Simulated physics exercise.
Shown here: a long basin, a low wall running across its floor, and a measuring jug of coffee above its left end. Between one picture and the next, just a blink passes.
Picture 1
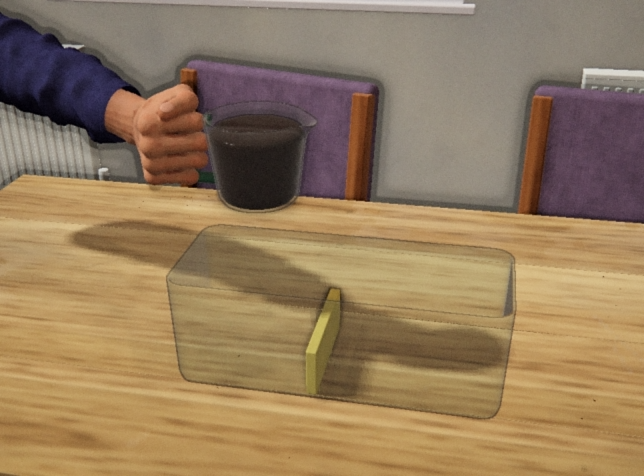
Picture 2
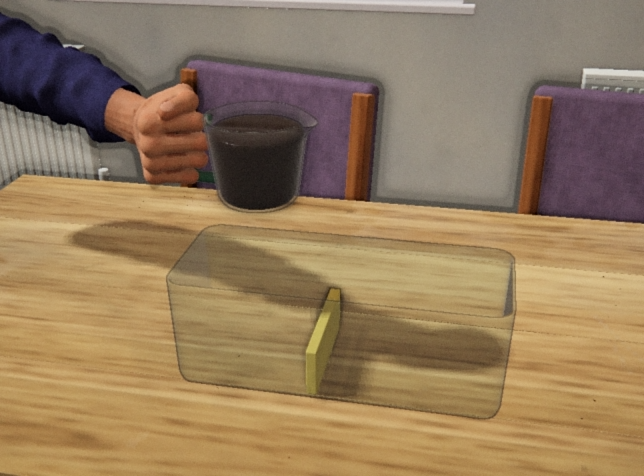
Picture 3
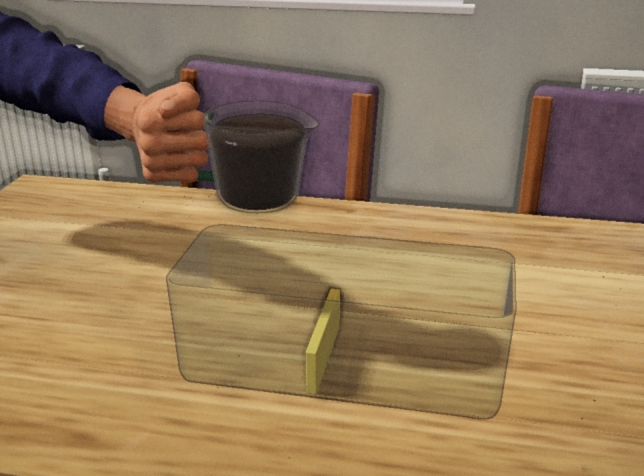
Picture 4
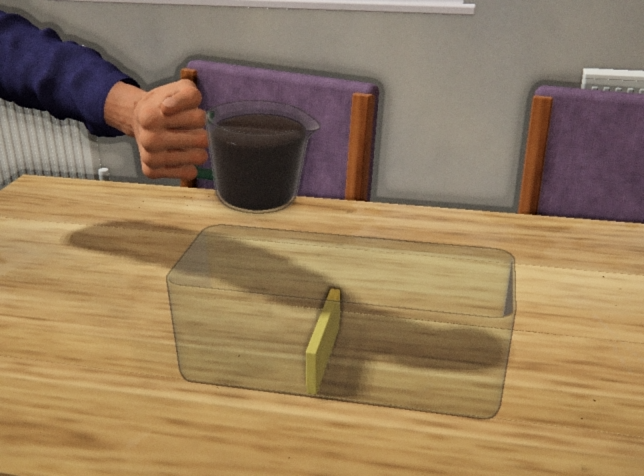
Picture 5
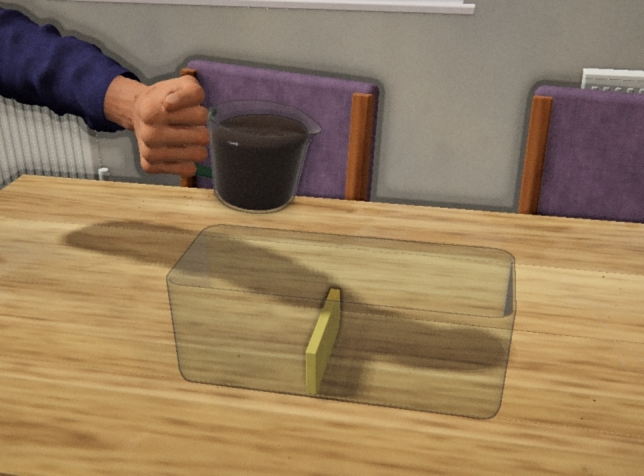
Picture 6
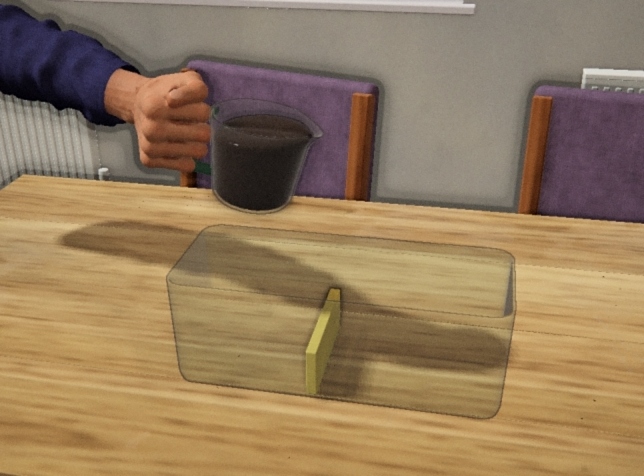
A hand tilts a jug of dark coffee slightly rightward above a clear basin.
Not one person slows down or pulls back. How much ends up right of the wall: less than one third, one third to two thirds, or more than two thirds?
The share right of the wall is the greater part, past two thirds.
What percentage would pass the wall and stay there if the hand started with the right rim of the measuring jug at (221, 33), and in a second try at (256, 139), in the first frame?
It comes to 10 % the first time and 20 % the second.
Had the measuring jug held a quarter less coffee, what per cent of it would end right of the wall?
It comes to near 95 per cent.
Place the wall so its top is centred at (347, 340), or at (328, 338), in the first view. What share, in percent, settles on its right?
It would come to roughly 85 per cent the first time and roughly 95 per cent the second.
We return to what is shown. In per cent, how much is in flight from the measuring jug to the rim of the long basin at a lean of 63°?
About 20 per cent.
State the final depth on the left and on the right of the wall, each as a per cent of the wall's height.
0 per cent left, 30 per cent right.
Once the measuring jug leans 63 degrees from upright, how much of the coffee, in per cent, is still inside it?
Roughly 70 percent remains at that point.
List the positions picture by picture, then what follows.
In the first frame, it leans 0°; its right rim is at (318, 122); the coffee meets the walls at (213, 125) and (305, 131); the long basin's rim runs from (186, 253) to (514, 284); the wall's top is at (324, 320).
In the second frame, it leans 0°; its right rim is at (318, 123); the coffee meets the walls at (213, 125) and (305, 131).
In the third frame, it leans 2°; its right rim is at (319, 124); the coffee meets the walls at (214, 124) and (305, 131).
In the fourth frame, it leans 4°; its right rim is at (320, 126); the coffee meets the walls at (216, 125) and (307, 132).
In the fifth frame, it leans 7°; its right rim is at (322, 130); the coffee meets the walls at (217, 126) and (309, 133).
In the sixth frame, it leans 10°; its right rim is at (324, 134); the coffee meets the walls at (219, 126) and (313, 134).
A moment on, the tilt is 63° and 71 per cent is still to pour, 0 is left of the wall and 9 right of it.
Next, the tilt is 96° and 16 per cent is still to pour, 1 is left of the wall and 69 right of it.
Then the tilt is 101° and 1 per cent is still to pour, 2 is left of the wall and 97 right of it.
Later the tilt is 101° and 0 per cent is still to pour, 2 is left of the wall and 97 right of it.
In the end 2 per cent lies left of the wall, 97 right of it and 0 outside.
